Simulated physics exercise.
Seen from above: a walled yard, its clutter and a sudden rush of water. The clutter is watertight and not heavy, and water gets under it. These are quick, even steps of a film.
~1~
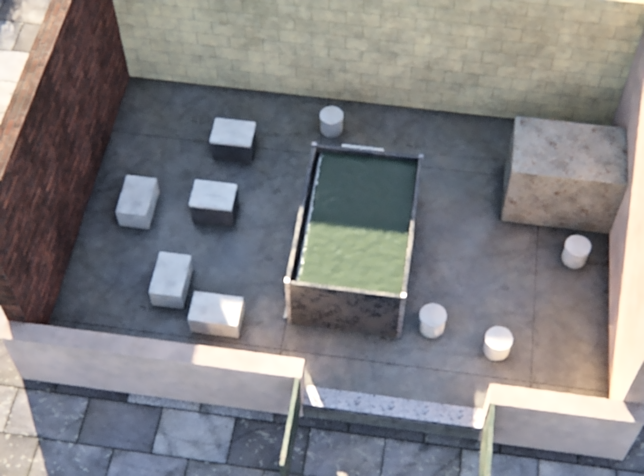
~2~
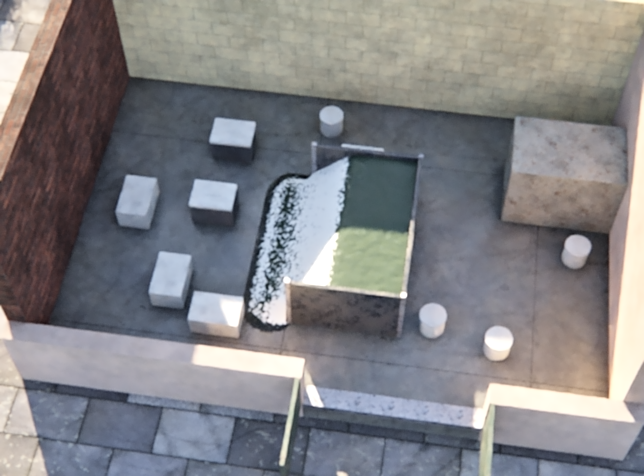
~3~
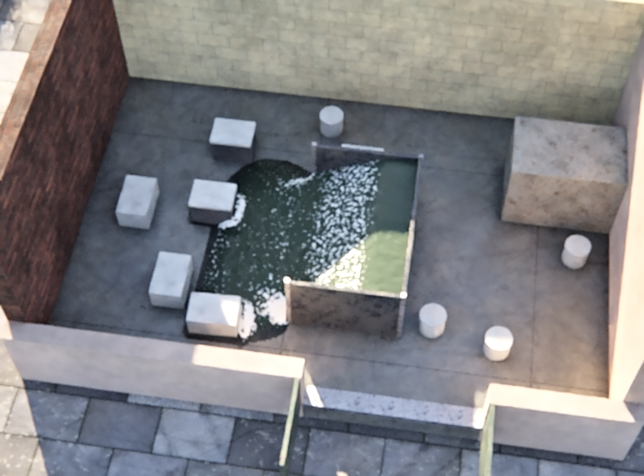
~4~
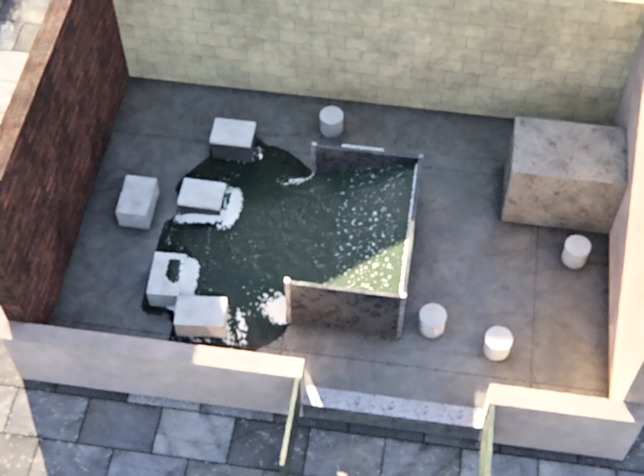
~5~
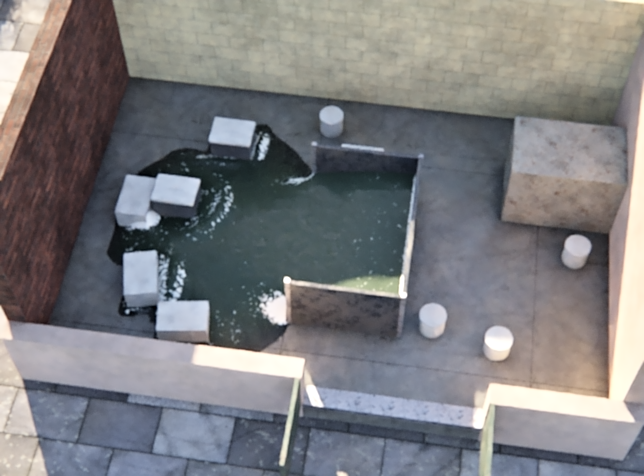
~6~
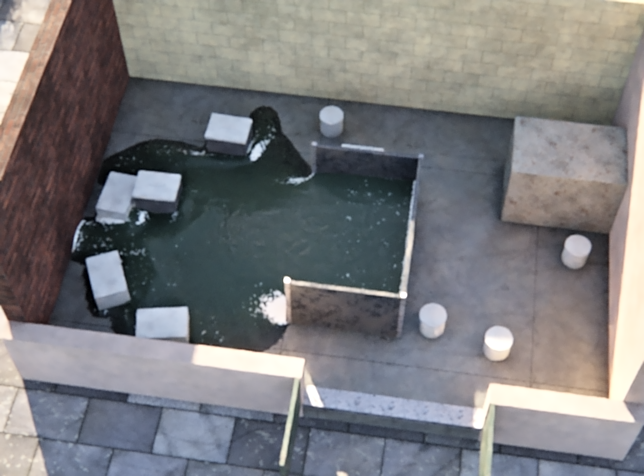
Green water bursting from the open left side of a tank in a walled yard, spreading left and shifting pale blocks.
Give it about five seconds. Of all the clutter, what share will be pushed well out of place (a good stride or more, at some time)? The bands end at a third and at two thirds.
Share: Two thirds or more.
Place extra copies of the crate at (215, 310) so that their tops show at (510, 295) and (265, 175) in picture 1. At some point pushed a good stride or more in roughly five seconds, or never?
One after the other: Never so far, shifted that much.
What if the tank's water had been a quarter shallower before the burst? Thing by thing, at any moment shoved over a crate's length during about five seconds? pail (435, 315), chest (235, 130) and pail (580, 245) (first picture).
As listed: Short of that, pushed that far, not that far.
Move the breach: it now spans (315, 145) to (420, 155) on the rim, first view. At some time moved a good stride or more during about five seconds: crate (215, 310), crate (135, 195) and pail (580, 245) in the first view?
As listed: Never so far, yes, no.
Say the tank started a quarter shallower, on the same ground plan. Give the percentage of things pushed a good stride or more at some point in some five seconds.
Near 60 in a hundred.
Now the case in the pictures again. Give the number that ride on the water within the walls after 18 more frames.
That makes 5.
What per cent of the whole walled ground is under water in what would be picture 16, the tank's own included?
Near 50 in a hundred.
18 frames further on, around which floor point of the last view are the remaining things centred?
Around (326, 228).
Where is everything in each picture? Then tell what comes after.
A crate at (170, 274) rests on the ground; a chest at (213, 194), on the bottom; 0 of 10 have shifted, in the first frame.
A crate at (170, 274) rests on the ground; a chest at (213, 194), on the bottom; 0 of 10 have shifted, in the second frame.
A crate at (170, 274), on the bottom; a chest at (213, 194), on the bottom; 0 of 10 have shifted, in the third frame.
A crate at (167, 273) rests on the ground, close to its start; a chest at (202, 193), on the bottom, close to its start; 2 of 10 have shifted, in the fourth frame.
A crate at (140, 272) rests on the ground, a stride from its start; a chest at (175, 189) rests on the ground, a stride from its start; 3 of 10 have shifted, in the fifth frame.
A crate at (106, 274) rests on the ground, a stride from its start; a chest at (157, 185), afloat, a stride from its start; 5 of 10 have shifted, in the sixth frame.
A moment on, 4 of 10 are well off their spots; 4 afloat.
Next, 5 of 10 are well off their spots; 5 afloat.
Later, 6 of 10 are well off their spots; 5 afloat.
In the end, 7 of 10 are well off their spots, and 8 have been at some point; 6 afloat.
